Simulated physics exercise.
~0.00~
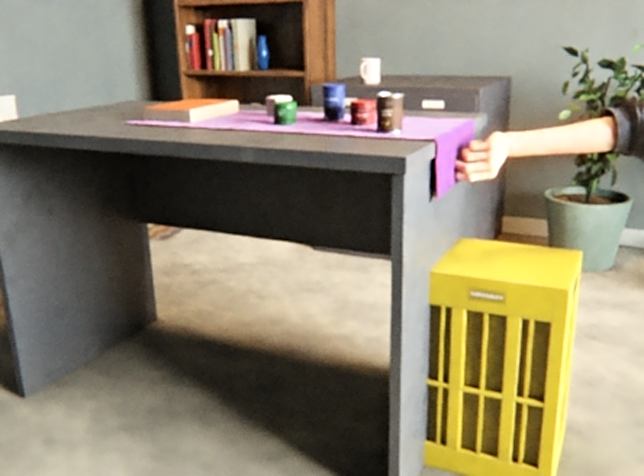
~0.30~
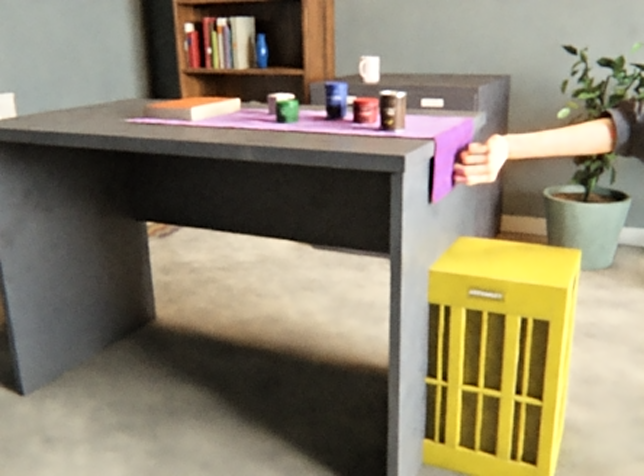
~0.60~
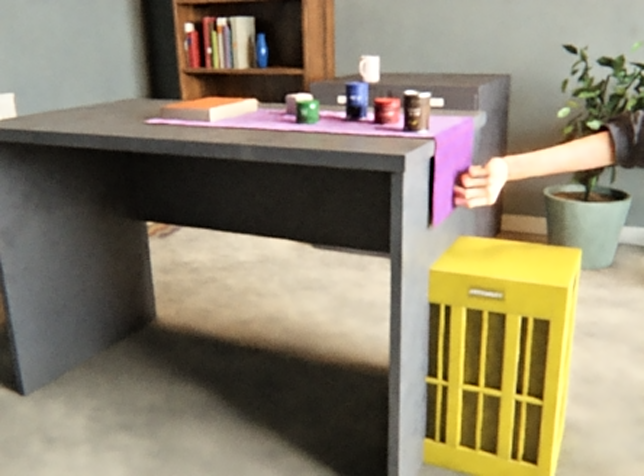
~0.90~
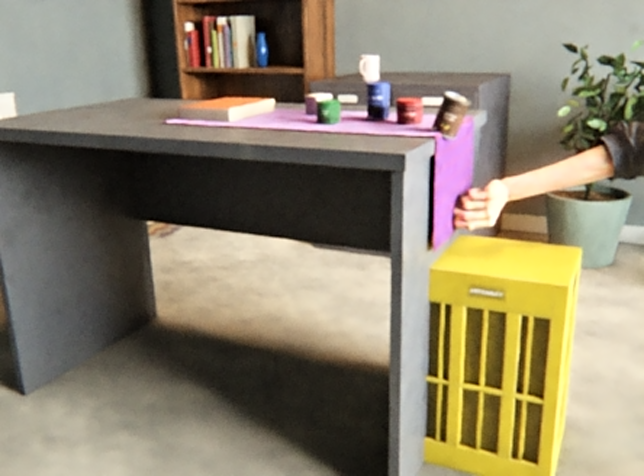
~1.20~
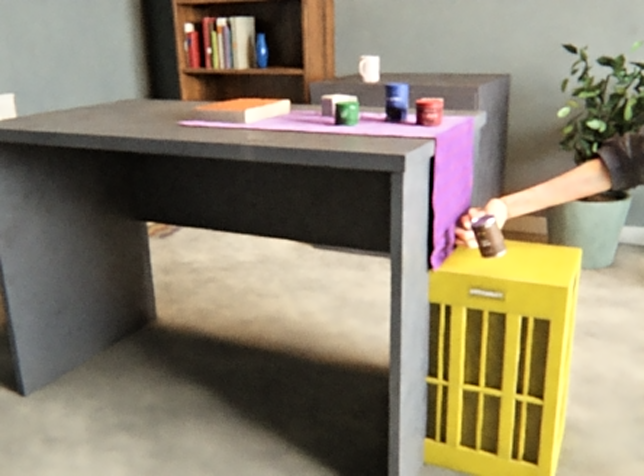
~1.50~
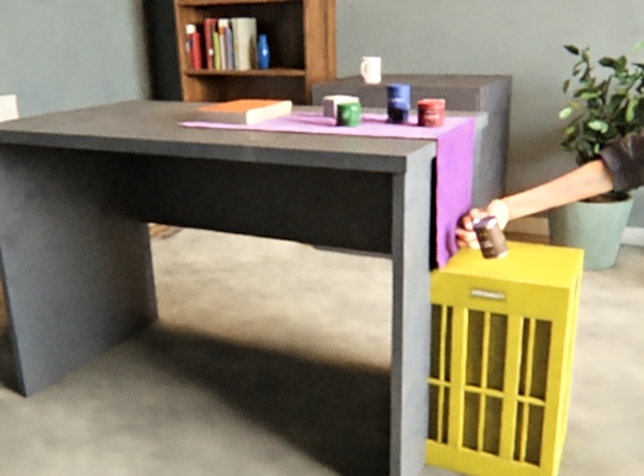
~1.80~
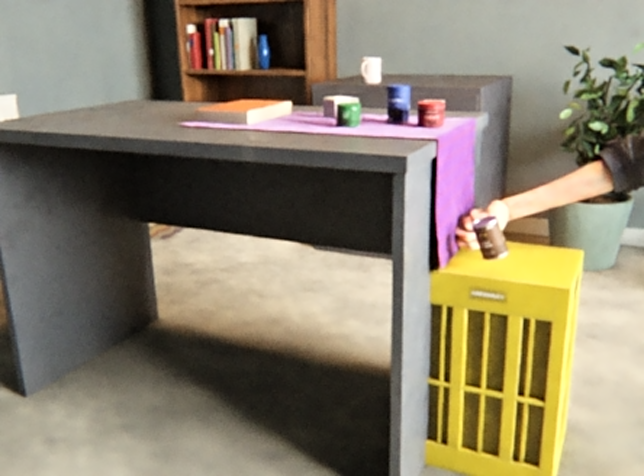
The clip opens on a dark desk where a purple runner holds an orange book and several small containers, with a hand gripping its hanging end above a yellow crate. The hand draws the cloth down, and the book, green pot, blue can, red pot and brown can ride to the right with it. The brown can reaches the edge and tips over it. It drops upside down onto the crate top, beside the hand. The pulling stops, with the brown can resting tilted against the fingers and the other items still standing on the desk.
